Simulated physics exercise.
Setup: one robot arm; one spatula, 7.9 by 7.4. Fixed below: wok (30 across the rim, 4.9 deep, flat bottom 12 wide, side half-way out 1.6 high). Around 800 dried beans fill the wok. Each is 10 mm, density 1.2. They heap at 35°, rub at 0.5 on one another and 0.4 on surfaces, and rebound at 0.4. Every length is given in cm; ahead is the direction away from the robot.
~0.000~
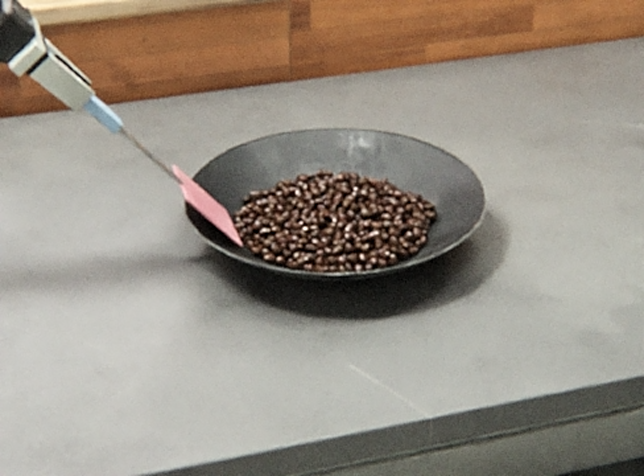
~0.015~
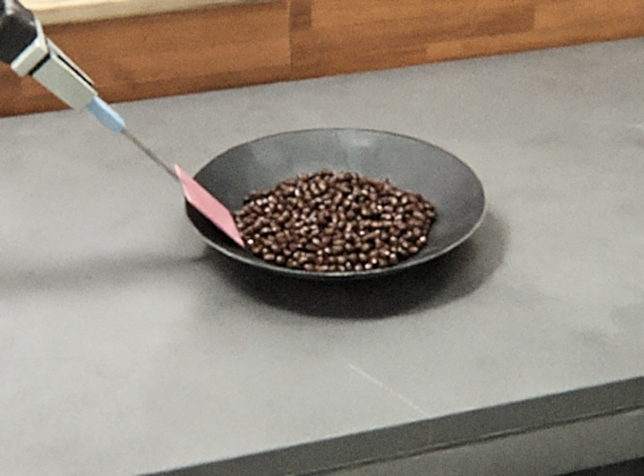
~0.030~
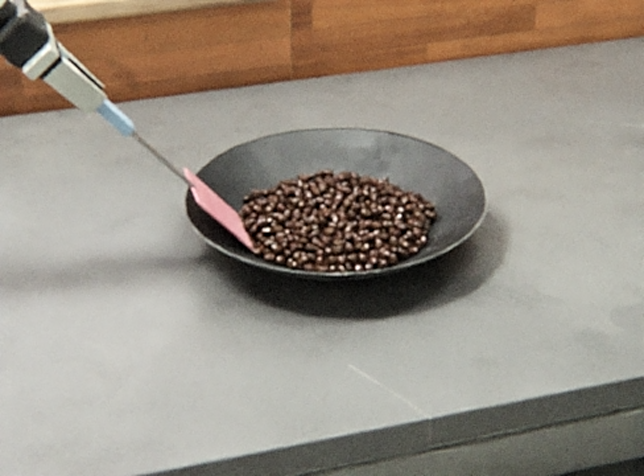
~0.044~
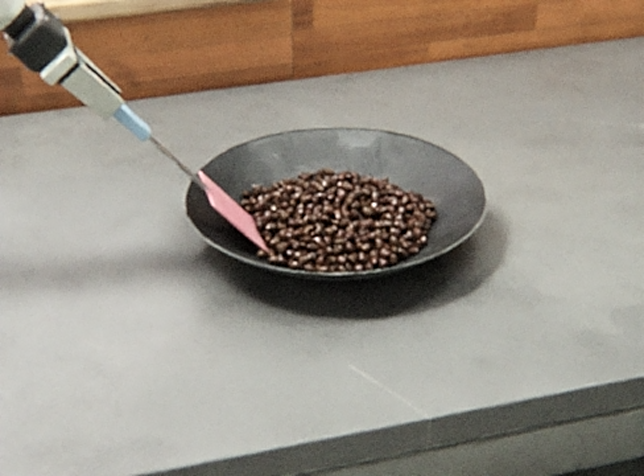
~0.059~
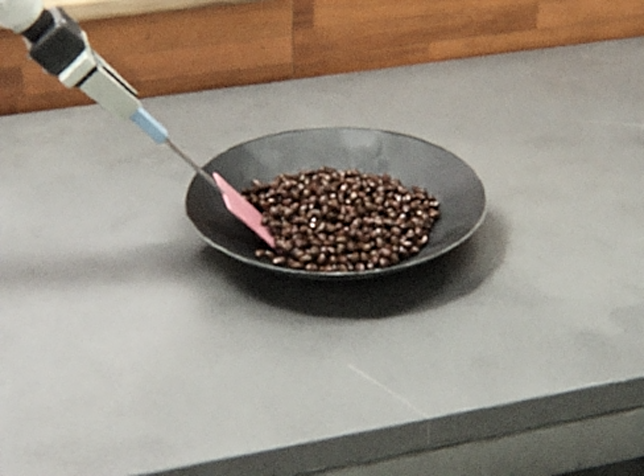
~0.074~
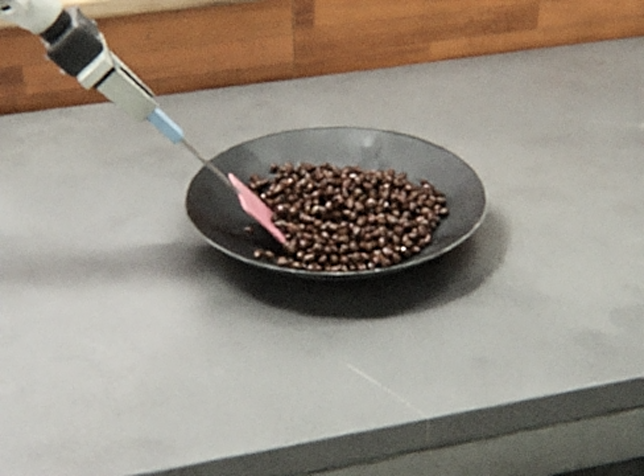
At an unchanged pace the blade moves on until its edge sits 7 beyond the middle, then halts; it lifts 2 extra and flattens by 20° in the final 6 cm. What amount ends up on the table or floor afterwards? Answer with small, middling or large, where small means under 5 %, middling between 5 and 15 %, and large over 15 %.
It is middling.
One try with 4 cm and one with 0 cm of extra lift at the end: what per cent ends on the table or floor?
Close to 10 and 10 percent respectively.
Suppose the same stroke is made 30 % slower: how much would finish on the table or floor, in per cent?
The share on the table or floor would be about 0 percent.
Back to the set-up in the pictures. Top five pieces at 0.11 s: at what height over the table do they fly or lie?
I'd put them at about 7 centimetres above the table.
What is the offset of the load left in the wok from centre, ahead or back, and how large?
I'd say it's roughly 5.0 cm toward the front.
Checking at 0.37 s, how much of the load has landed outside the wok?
Around 8 percent.
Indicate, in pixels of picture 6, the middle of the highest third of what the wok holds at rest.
It is centred near (429, 187) in the last view.
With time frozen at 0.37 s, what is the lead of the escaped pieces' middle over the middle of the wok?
Roughly 18 cm.
After 0.11 s, sloping 51°, highest piece 9 above the table; 796 in the wok.
After 0.15 s, sloping 44°, highest piece 10 above the table; 795 in the wok, 1 on the blade or in flight.
After 0.37 s, sloping 31°, highest piece 7 above the table; 720 in the wok, 66 on the table or floor, 10 on the blade or in flight.
After 1.42 s, sloping 31°, highest piece 6 above the table; 717 in the wok, 79 on the table or floor.
At rest, 717 in the wok, 79 on the table or floor. That is 10 % on the table or floor.
